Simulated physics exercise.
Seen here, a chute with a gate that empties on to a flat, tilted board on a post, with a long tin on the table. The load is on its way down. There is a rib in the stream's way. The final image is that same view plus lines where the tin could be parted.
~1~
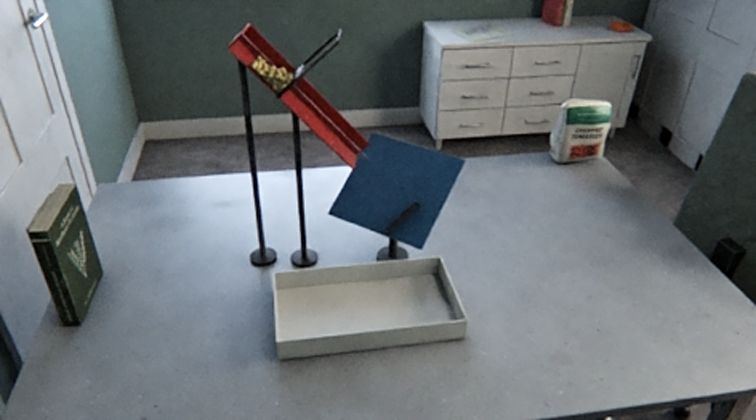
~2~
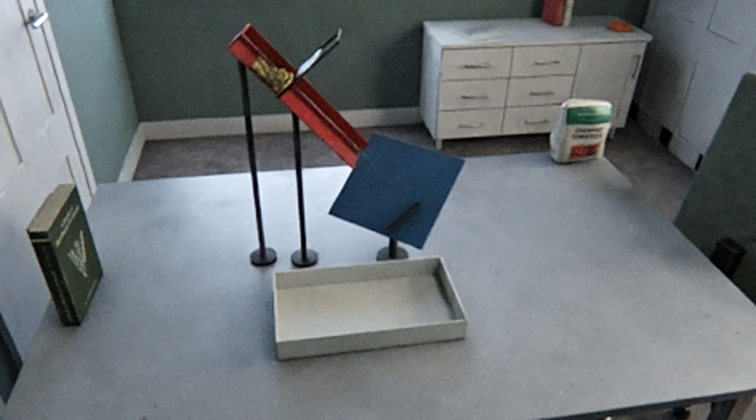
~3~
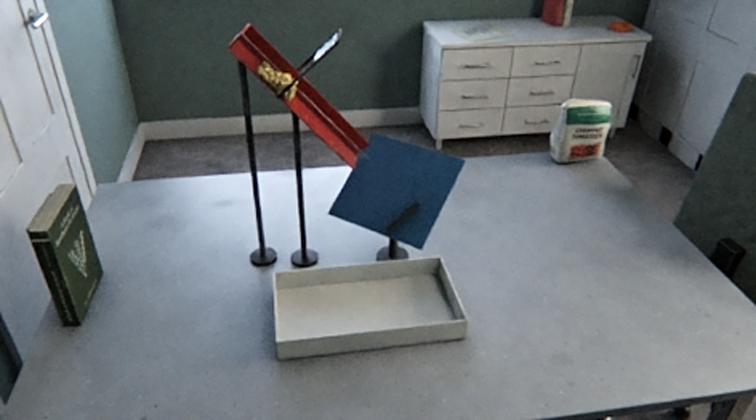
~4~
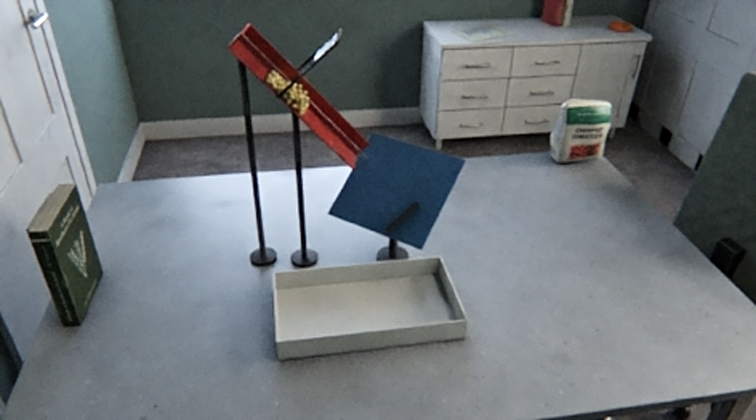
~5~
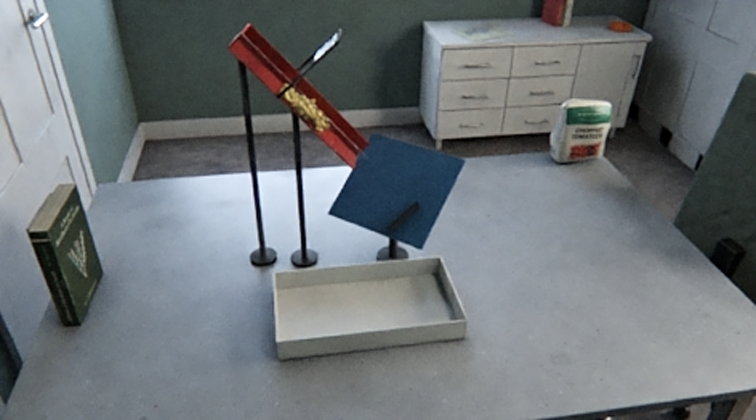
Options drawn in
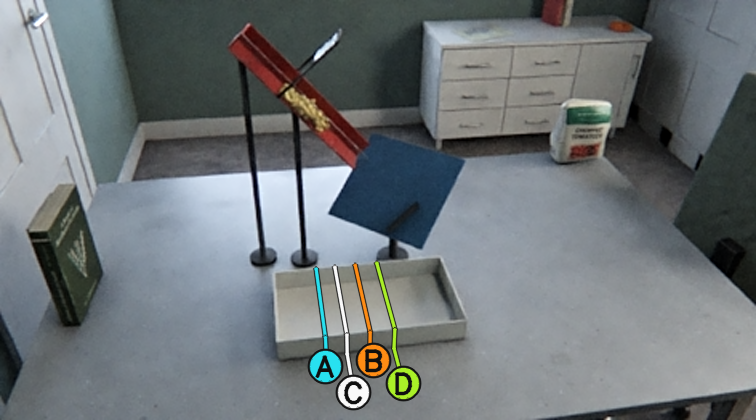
A clump of small golden pieces sits high in a sloping red chute on black stands, seen from slightly above a grey table in a green-walled room. A tilted blue board stands at the chute's lower end behind an empty pale tray, with a green book at left and a white drawer unit behind. The gate swings up, and the pieces slide down rightward, stretching out along the chute, while the camera stays still.
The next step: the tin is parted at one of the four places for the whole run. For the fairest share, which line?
B beats the others.
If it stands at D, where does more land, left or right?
More lands on the left.
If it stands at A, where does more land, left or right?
Right.
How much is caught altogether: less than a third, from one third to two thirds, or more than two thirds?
It is more than two thirds.
On the marked copy, line A crosses the front rim at (325, 336); line B crosses the front rim at (370, 331); line C crosses the front rim at (346, 333); line D crosses the front rim at (394, 328).
With A, of what is caught, not one piece on the left of the divider, every piece on the right.
With B, of what is caught, roughly a third on the left of the divider, roughly two thirds on the right.
With C, of what is caught, just a few on the left of the divider, almost all on the right.
With D, of what is caught, the larger part on the left of the divider, about a tenth on the right.
